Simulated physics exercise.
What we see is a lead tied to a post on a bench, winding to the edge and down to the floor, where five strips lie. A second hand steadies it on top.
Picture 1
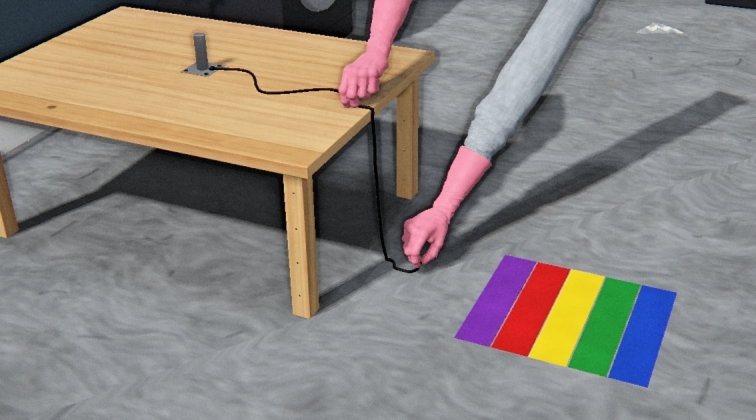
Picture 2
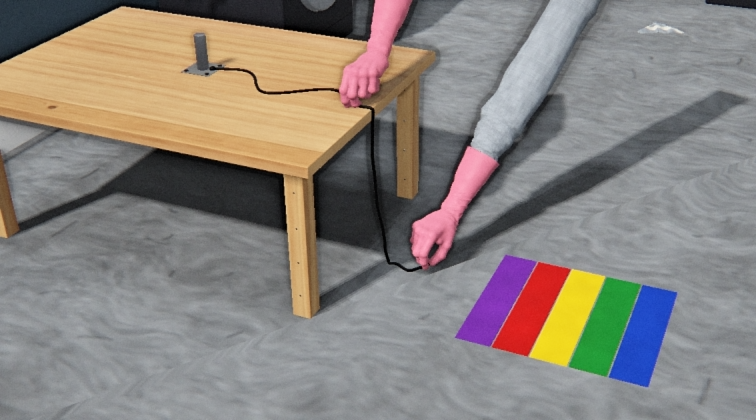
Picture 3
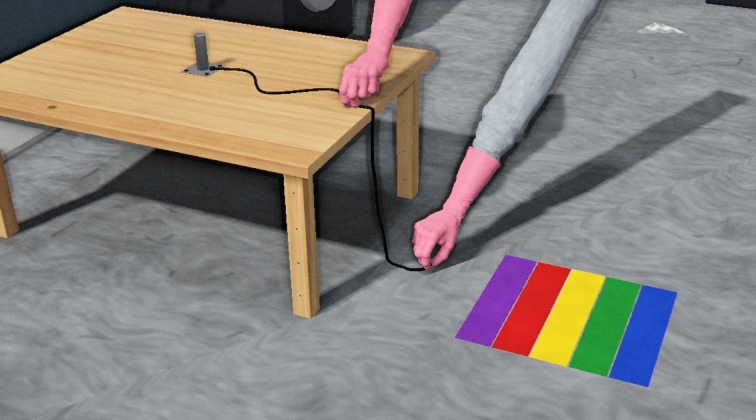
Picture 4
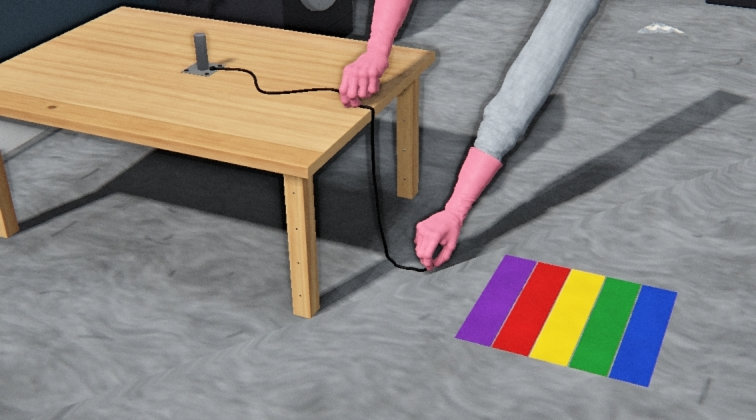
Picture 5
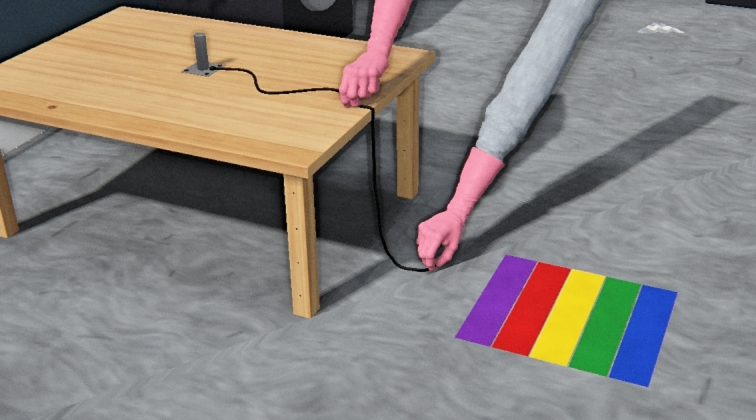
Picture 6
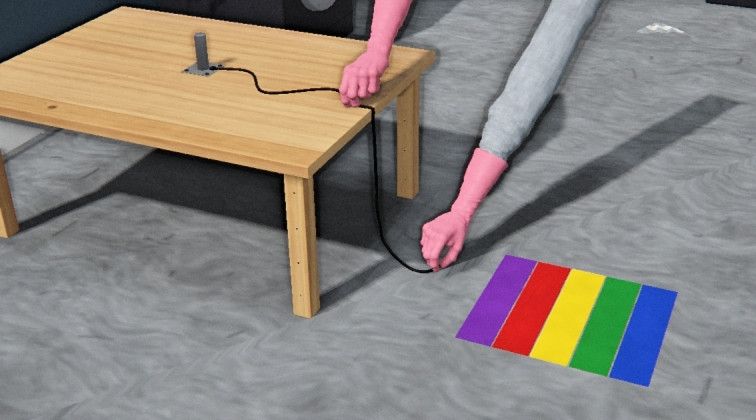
A hand slowly draws a black cord's end slightly right along the floor beside coloured strips.
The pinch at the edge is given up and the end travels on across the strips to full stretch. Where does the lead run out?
It halts on the yellow strip.
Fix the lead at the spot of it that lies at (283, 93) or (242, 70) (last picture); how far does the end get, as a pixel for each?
Near (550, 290) and (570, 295).
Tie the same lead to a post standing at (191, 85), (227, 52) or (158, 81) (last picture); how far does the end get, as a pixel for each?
The places are (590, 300), (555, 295) and (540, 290).
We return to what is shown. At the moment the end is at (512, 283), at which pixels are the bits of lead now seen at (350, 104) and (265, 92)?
They go to (378, 122) and to (292, 87).
A little later, end near (512, 283); over purple.
Next, end near (552, 292); over red.
When it is tight, end near (575, 298); over yellow. Over yellow.
